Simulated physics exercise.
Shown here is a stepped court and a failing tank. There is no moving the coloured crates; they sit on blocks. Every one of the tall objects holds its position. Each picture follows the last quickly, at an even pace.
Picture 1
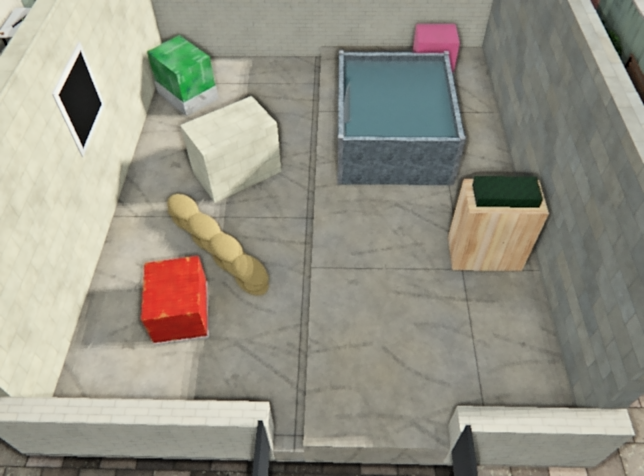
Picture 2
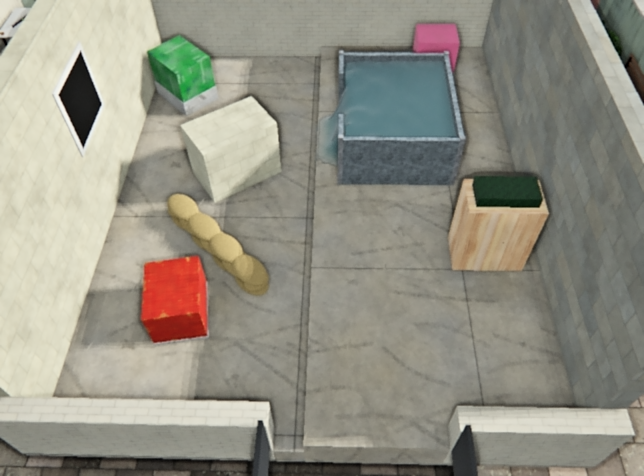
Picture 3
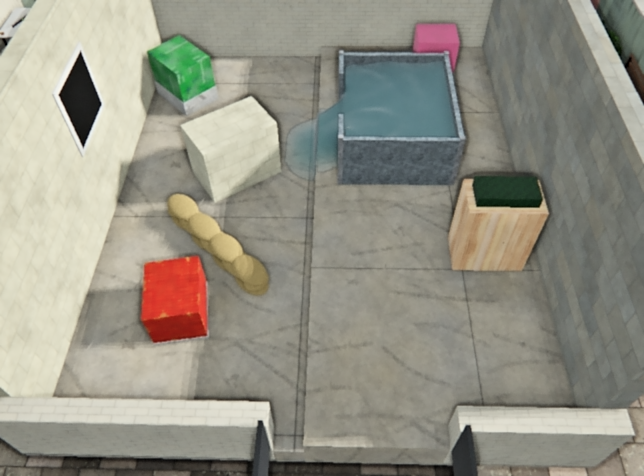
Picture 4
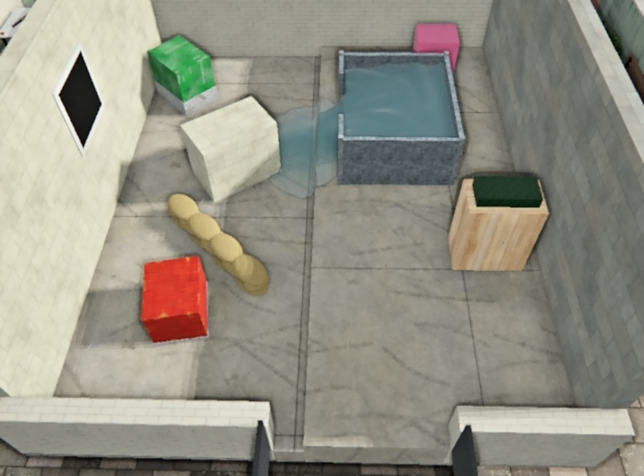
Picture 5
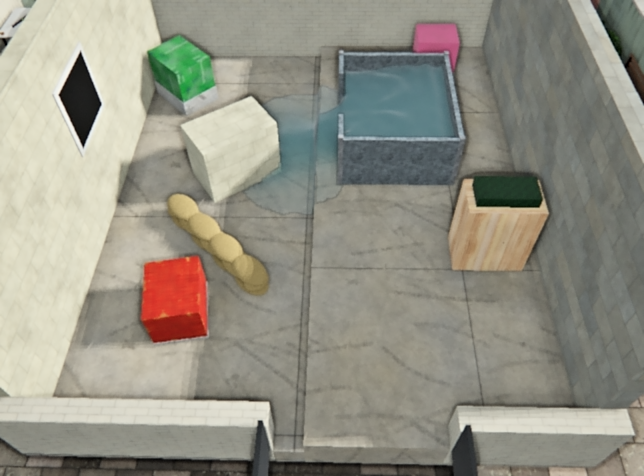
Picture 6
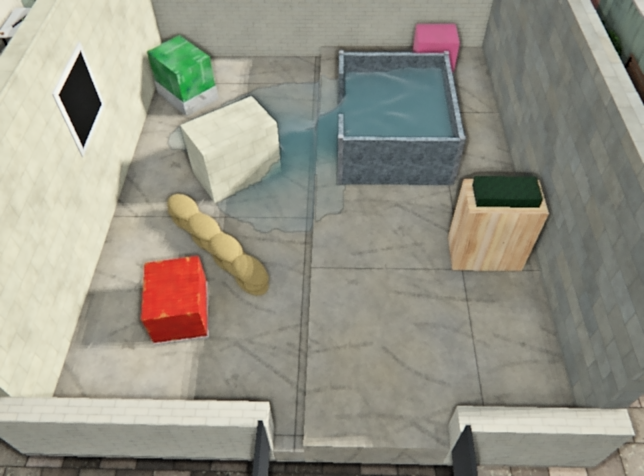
Water poured out of the left side of a grey tank onto the paved court, spread left to the pale block, and then washed around it towards the knobbly tan object lying nearby.
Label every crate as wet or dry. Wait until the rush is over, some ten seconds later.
Pink crate: Dry; green crate: Wet; red crate: Wet.
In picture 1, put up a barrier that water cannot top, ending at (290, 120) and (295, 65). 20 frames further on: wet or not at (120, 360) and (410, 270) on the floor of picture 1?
In order, I'd call them inundated and bare.
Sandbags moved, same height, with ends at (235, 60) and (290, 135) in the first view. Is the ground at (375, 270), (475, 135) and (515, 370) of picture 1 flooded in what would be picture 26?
In the order asked - bone dry, bone dry, bone dry.
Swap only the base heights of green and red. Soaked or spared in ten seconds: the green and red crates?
Briefly, the green crate is inundated and the red crate is left untouched.
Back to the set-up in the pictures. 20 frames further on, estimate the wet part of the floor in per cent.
About 50 per cent.
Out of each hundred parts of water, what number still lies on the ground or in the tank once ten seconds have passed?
Close to 94 in a hundred.
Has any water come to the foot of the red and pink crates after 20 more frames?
Lab note - red crate: Flood present, pink crate: Flood absent.
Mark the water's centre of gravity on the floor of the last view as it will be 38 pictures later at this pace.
Centre: Close to (252, 171).
A moment on, water covers 25 % of the floor; the pink crate not reached, the green crate water round its plinth, the red crate not reached.
Next, water covers 30 % of the floor; the pink crate not reached, the green crate water round its plinth, the red crate not reached.
Then, water covers 50 % of the floor; the pink crate not reached, the green crate water round its plinth, the red crate water round its plinth.
Later, water covers 55 % of the floor; the pink crate not reached, the green crate water round its plinth, the red crate water round its plinth.
In the end, water covers 55 % of the floor; the pink crate stayed above the water, the green crate was topped, the red crate was topped.
